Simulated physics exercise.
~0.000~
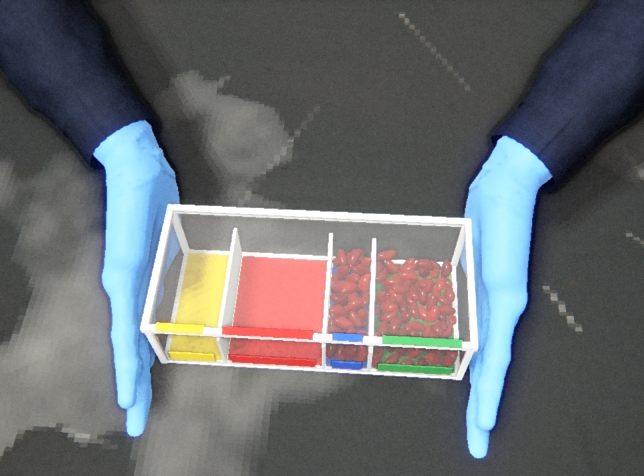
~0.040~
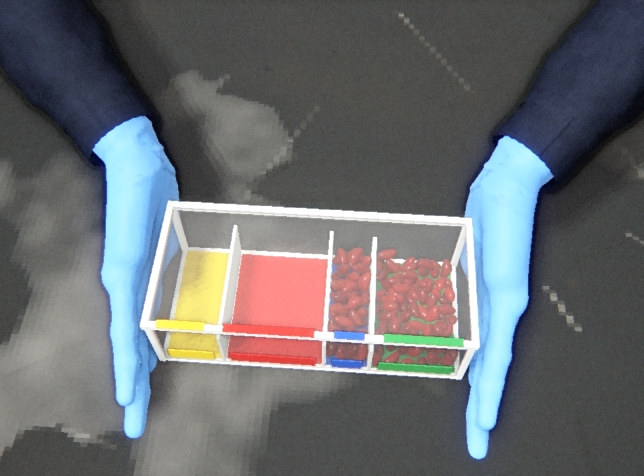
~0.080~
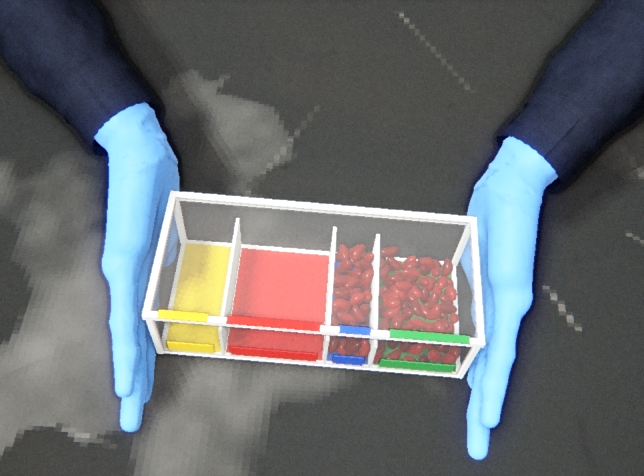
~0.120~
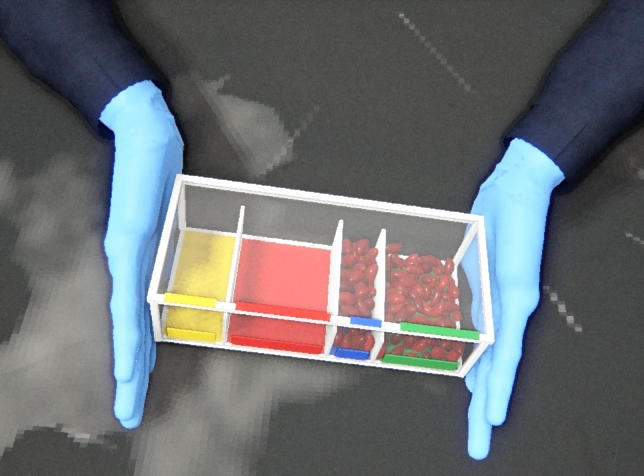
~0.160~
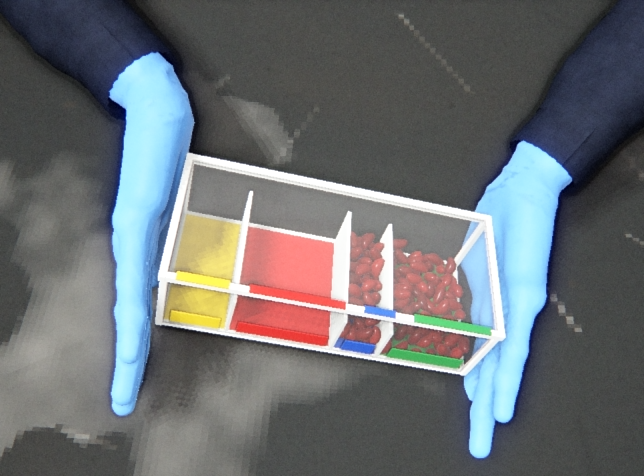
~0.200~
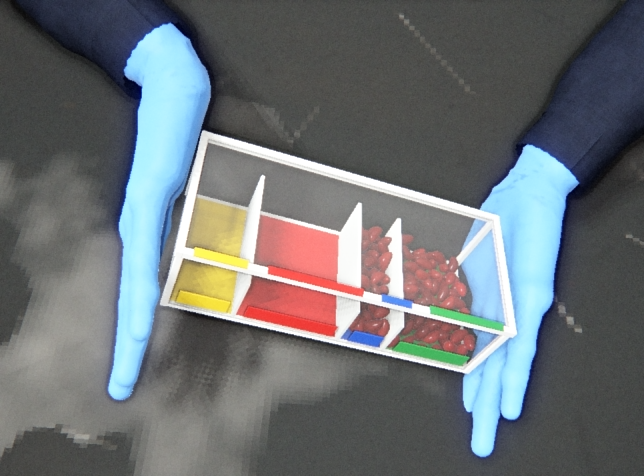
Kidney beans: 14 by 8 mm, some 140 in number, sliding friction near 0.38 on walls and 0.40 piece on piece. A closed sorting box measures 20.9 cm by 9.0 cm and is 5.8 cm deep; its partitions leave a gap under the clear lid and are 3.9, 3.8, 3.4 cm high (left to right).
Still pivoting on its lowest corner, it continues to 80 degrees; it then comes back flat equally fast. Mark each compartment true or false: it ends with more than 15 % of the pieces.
Red: False, blue: True, green: True, yellow: False.
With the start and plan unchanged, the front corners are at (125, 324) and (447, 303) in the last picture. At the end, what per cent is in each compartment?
That leaves red with 20 percent, blue with 35, green with 35 and yellow with 5 percent.
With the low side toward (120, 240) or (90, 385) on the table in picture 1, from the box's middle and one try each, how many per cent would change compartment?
Estimate: Some 45 % and some 40 % respectively.
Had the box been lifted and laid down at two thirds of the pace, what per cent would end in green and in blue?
In that case the green compartment would hold 65 per cent and the blue one 35 per cent.
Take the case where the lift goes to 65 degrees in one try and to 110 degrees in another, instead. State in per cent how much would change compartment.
About 0 and about 35 per cent, in that order.
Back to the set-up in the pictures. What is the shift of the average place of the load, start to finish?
It shifts some 1.5 cm.
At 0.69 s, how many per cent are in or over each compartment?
It splits as red 0, blue 35, green 65 and yellow 0 percent.
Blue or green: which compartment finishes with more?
Green comes out ahead.
After 0.69 s, tilt 79 degrees; blue 35 %, green 65 %.
After 1.02 s, tilt 32 degrees; blue 30 %, green 70 %.
After 1.44 s, tilt 0 degrees; blue 30 %, green 70 %.
In the end, at 2.0 s, red 0 %, blue 30 %, green 70 %, yellow 0 %.
